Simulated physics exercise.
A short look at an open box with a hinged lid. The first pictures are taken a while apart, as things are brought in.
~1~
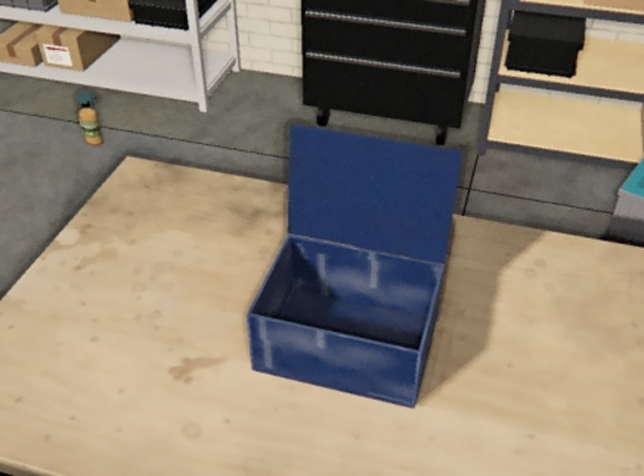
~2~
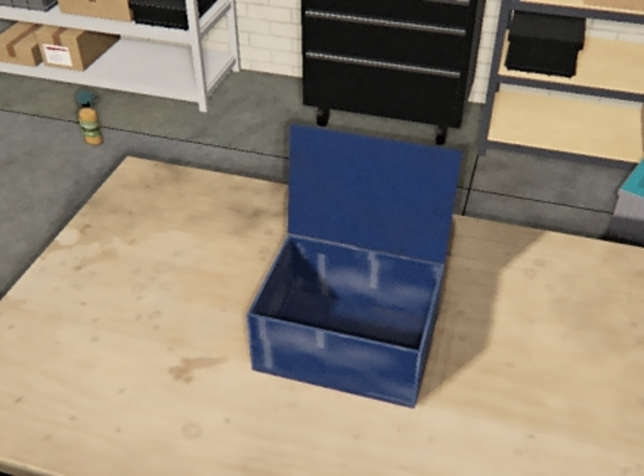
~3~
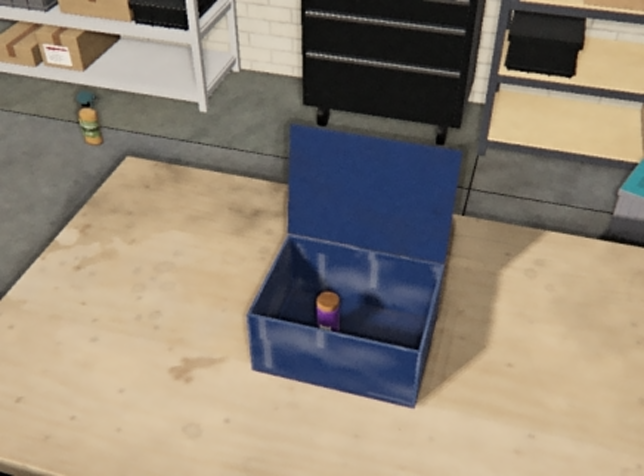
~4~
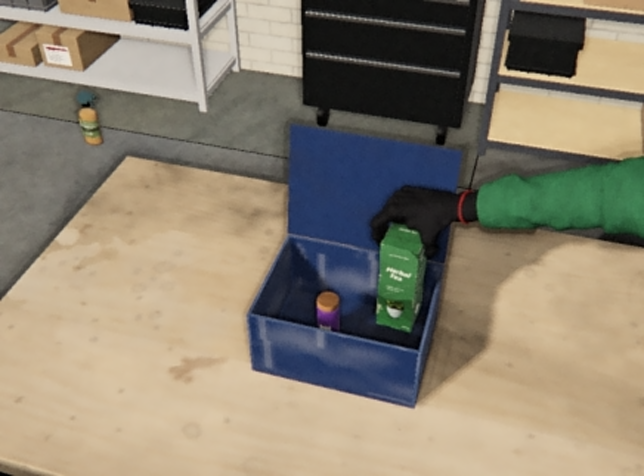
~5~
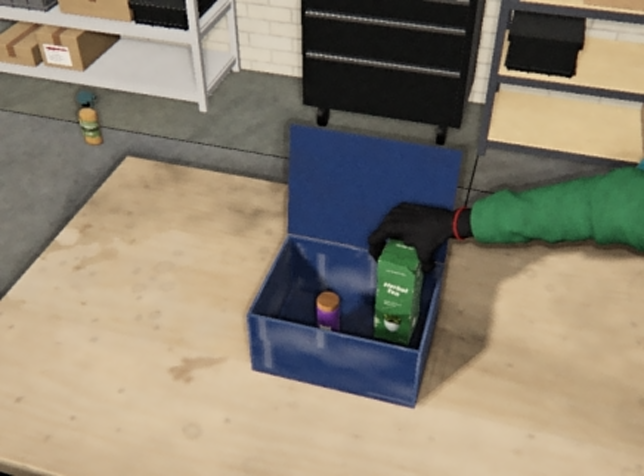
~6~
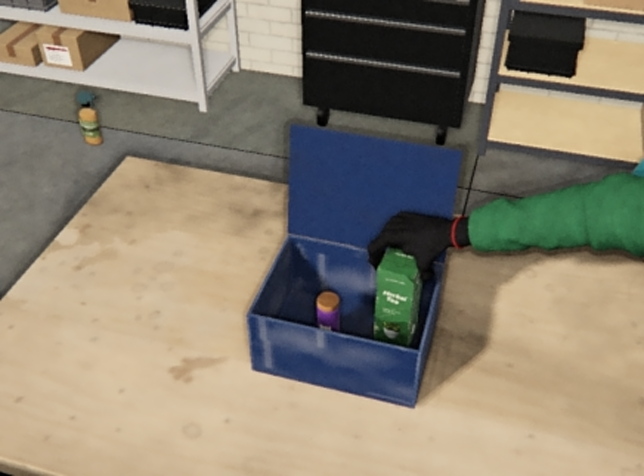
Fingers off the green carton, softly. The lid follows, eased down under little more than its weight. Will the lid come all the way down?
As it turns out, it will not close.
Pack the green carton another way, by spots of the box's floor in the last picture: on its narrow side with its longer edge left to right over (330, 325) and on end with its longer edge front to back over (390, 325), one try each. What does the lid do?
In the first case it closes; in the second case it is held up.
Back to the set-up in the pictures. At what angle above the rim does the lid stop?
About 20°.
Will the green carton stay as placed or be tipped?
The green carton tips.
Then, 1.50 s later than the last frame, lid 66° above the rim.
Then, 2.30 s later than the last frame, lid 27° above the rim; green carton tilted by 27° near (391, 316).
When it is over, lid 20° above the rim; lying over in the box, green carton; purple shaker as before. End places, in pixels of the last picture, green carton near (389, 325).
